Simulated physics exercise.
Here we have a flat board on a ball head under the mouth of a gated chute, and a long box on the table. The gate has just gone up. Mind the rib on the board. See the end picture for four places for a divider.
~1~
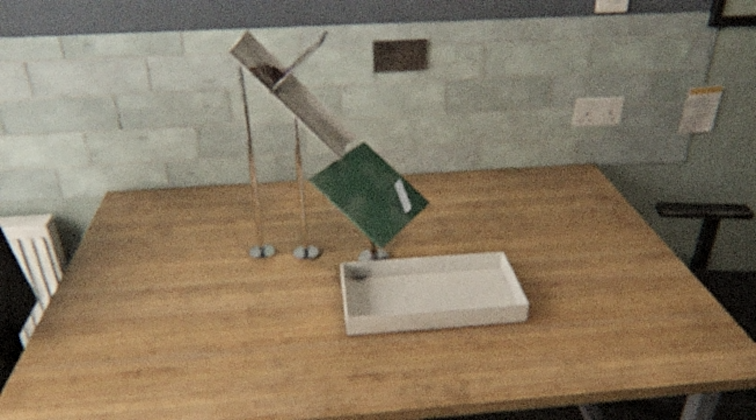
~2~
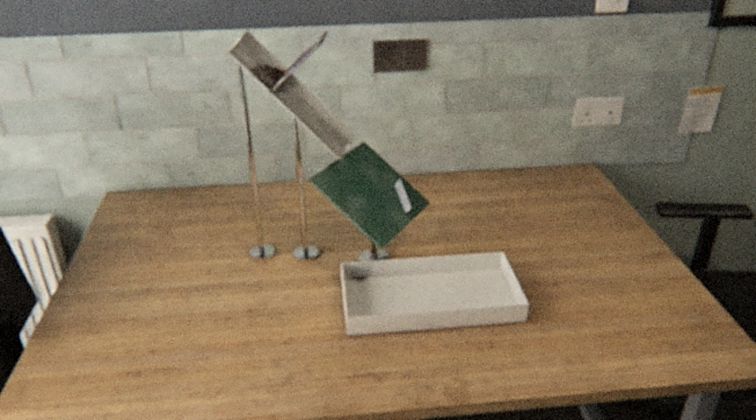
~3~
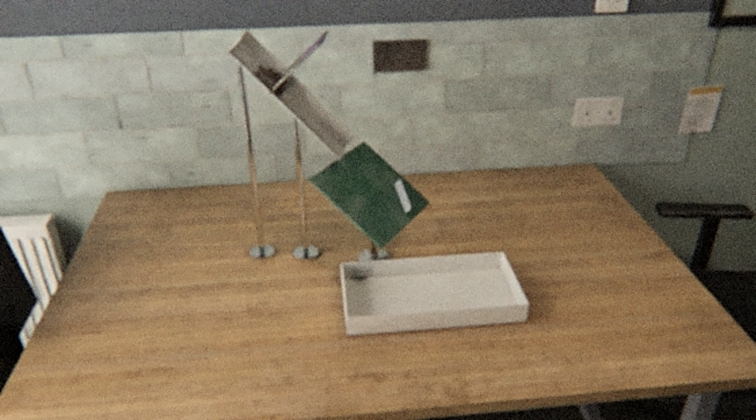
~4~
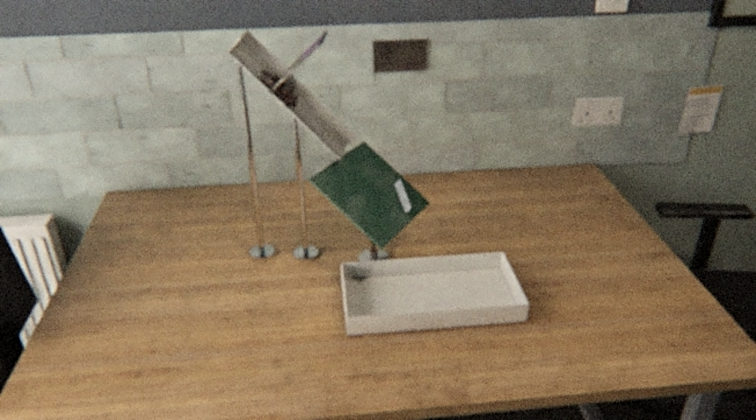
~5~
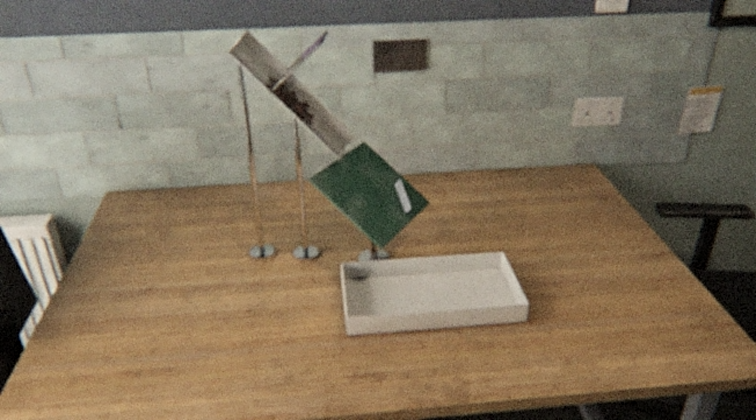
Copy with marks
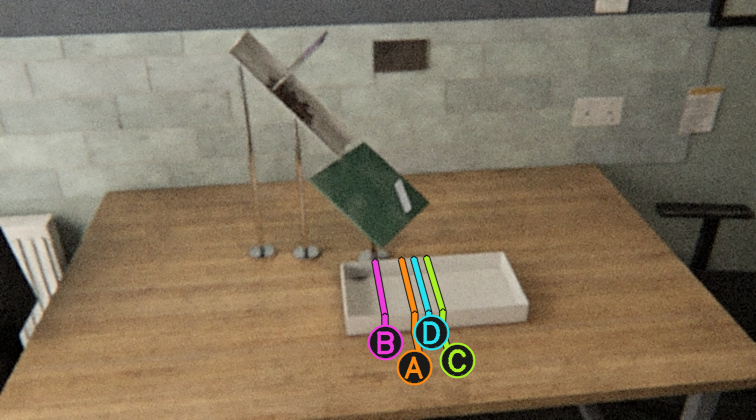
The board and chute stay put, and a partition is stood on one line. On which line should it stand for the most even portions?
I would pick line C.
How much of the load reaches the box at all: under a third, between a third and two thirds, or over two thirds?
It is over two thirds.
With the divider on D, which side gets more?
The right side.
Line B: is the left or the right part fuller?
The right side.
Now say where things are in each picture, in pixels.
In the first frame, load behind the gate at (270, 73), flat chocolate drops; lip of the chute at (342, 154), sloping fairly steeply.
In the second frame, middle of the board at (373, 191), tilted fairly steeply; middle of its low edge at (408, 224); of its high edge at (338, 159).
In the third frame, front corners of the box at (347, 318) and (528, 304), empty; front of the load at (283, 89).
In the fourth frame, middle of the load at (280, 90); its front at (294, 104), about a quarter of the way to the lip; rib from (400, 179) to (411, 208).
In the fifth frame, middle of the load at (290, 101); its front at (312, 118), about half of the way to the lip.
On the marked copy, line A crosses the front rim at (414, 313); line B crosses the front rim at (384, 315); line C crosses the front rim at (442, 310); line D crosses the front rim at (428, 311).
With A, of what is caught, none on the left of the divider, all on the right.
With B, of what is caught, none on the left of the divider, all on the right.
With C, of what is caught, about half on the left of the divider, about half on the right.
With D, of what is caught, a stray few on the left of the divider, nearly all on the right.
